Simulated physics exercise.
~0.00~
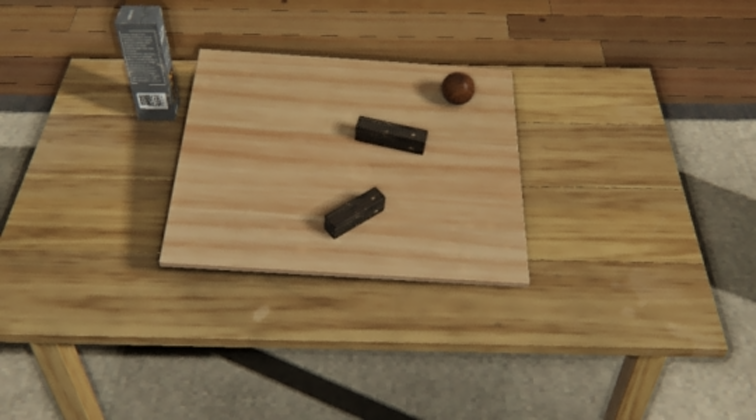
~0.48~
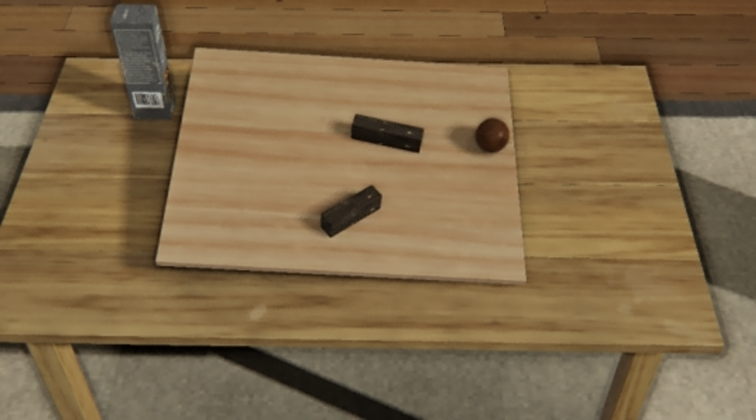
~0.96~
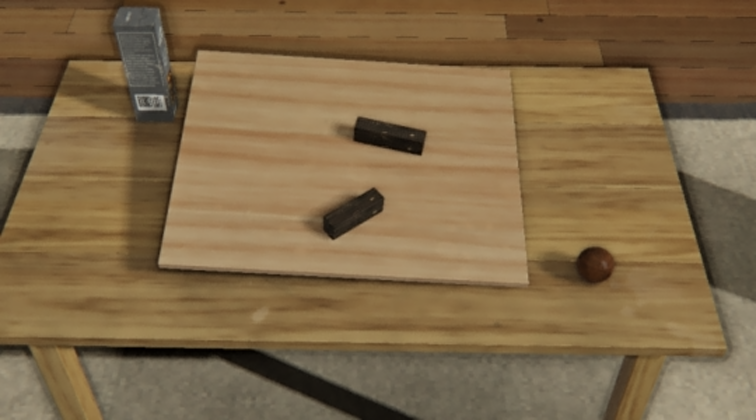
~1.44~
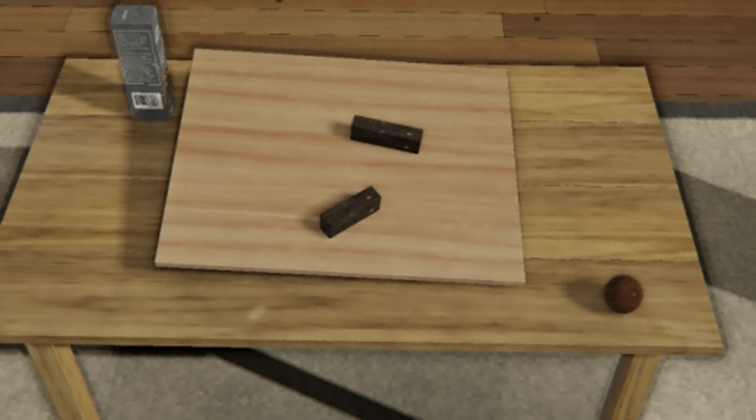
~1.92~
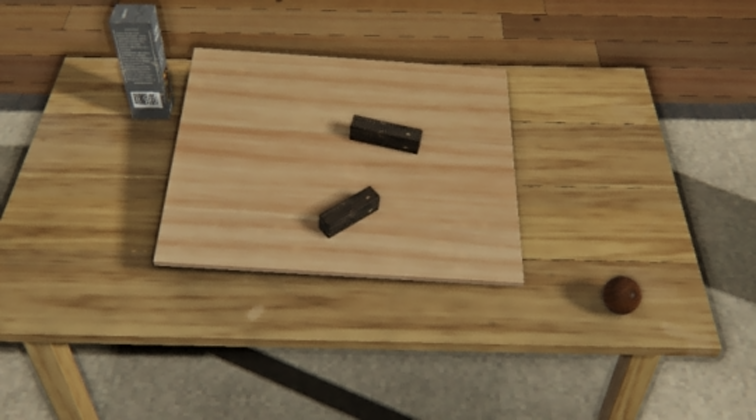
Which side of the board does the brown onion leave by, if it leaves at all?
It leaves by the right edge, passing clear of the dark blocks, and comes to rest on the table.
